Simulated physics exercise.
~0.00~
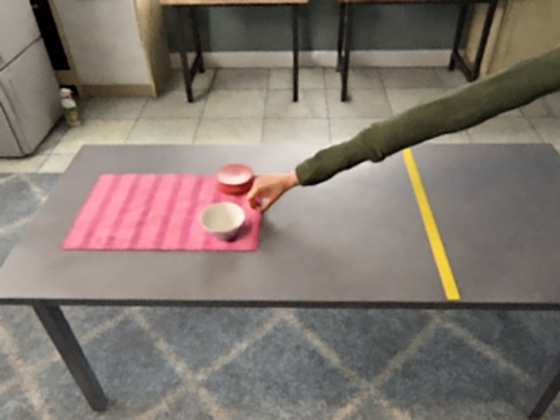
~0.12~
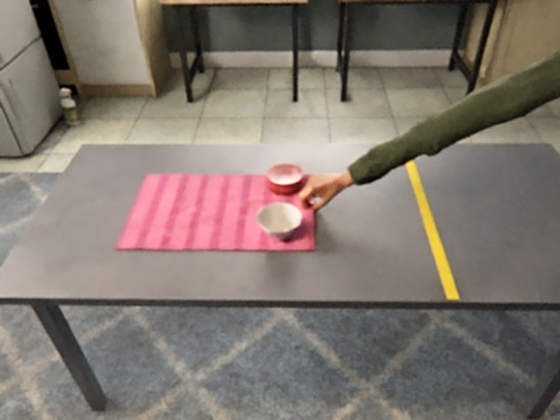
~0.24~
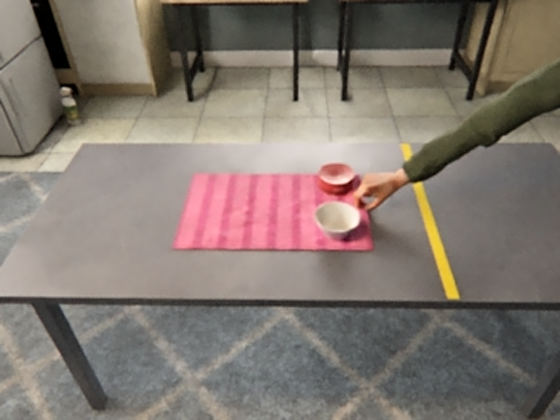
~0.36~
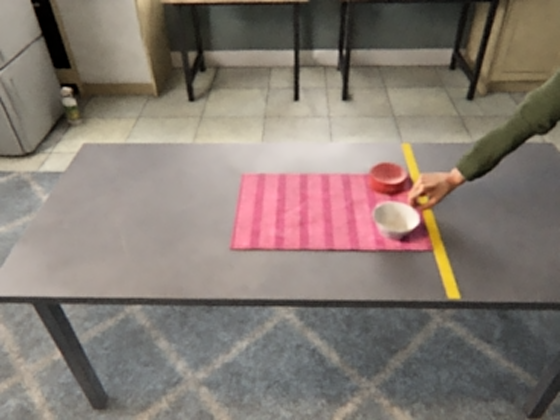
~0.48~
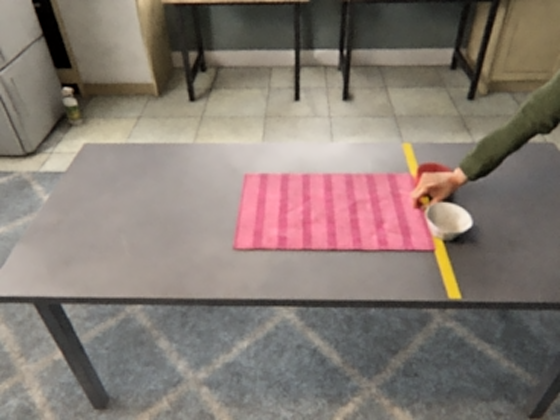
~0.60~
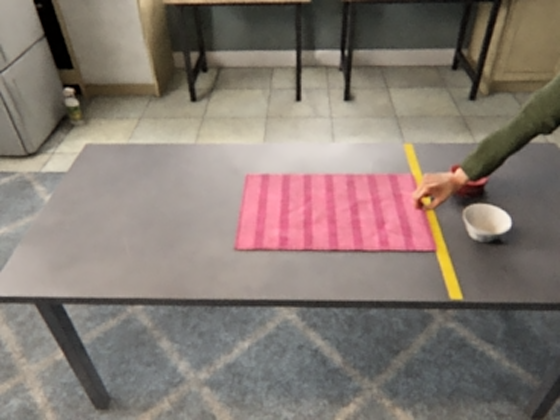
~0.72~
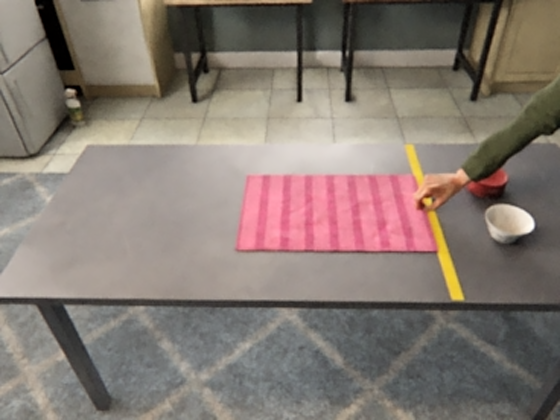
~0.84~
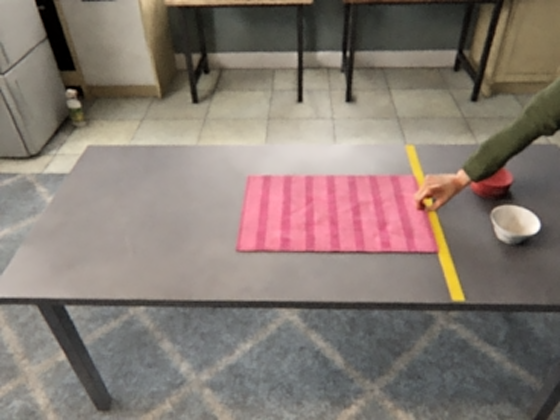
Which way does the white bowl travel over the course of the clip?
The white bowl travels to the right, first riding on the pink cloth and then sliding off it past the yellow tape line.
On a grey table, a hand pulling a pink cloth right to a yellow tape line, the white and red bowls sliding off past it.
